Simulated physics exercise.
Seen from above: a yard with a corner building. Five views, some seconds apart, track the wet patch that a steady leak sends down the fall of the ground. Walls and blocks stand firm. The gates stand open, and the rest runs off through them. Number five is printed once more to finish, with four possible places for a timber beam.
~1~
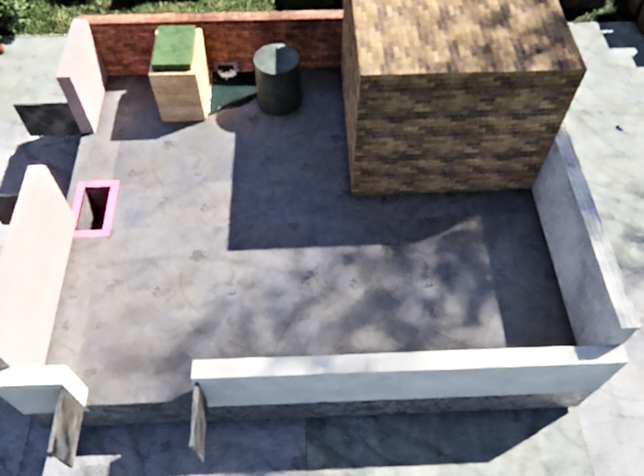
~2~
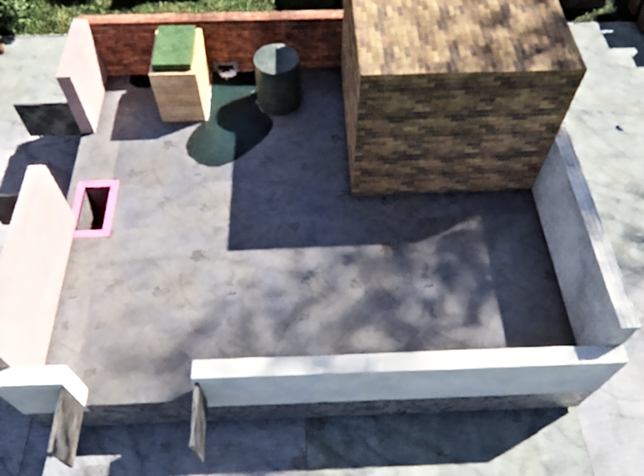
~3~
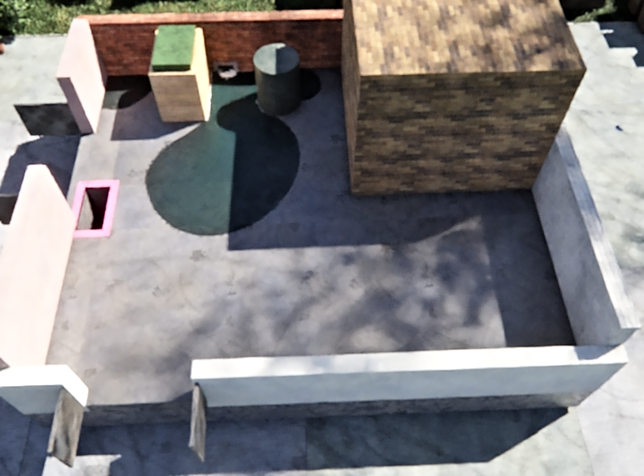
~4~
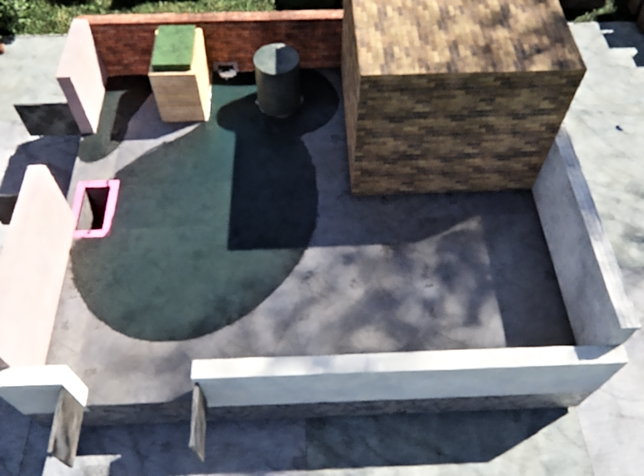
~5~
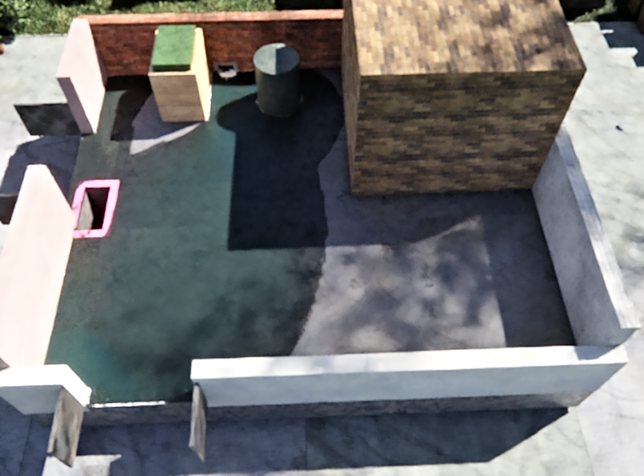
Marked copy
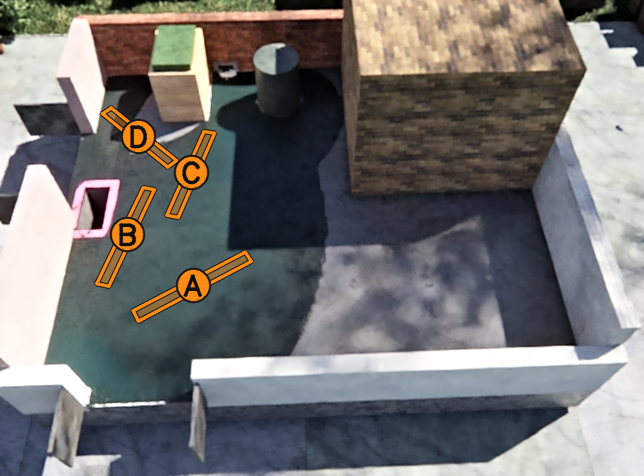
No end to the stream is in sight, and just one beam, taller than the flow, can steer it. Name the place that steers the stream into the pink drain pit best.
Best: A.
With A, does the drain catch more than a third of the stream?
No.
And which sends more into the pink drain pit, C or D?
Spot C.
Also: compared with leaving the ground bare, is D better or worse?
Worse.
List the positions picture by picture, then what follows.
Outfall at (226, 67); pink drain pit at (94, 208); open gate at (146, 386); open gate at (86, 174); water covers 2 % of the ground and shows as far out as (239, 103); pink drain pit still dry.
Water covers 8 % of the ground and shows as far out as (206, 158); pink drain pit still dry.
Water covers 19 % of the ground and shows as far out as (222, 228); pink drain pit still dry.
Water covers 41 % of the ground and shows as far out as (191, 335); pink drain pit still dry.
55 % of the ground is wet; pink drain pit taking water.
On the marked copy, A from (135, 315) to (248, 256); B from (102, 284) to (148, 188); C from (172, 216) to (209, 132); D from (106, 110) to (172, 163).
For spot A, about 17 % of the stream runs into the pink drain pit, about 83 % out by the gates.
For spot B, about 9 % of the stream runs into the pink drain pit, about 91 % out by the gates.
For spot C, about 11 % of the stream runs into the pink drain pit, about 89 % out by the gates.
For spot D, about 7 % of the stream runs into the pink drain pit, about 93 % out by the gates.
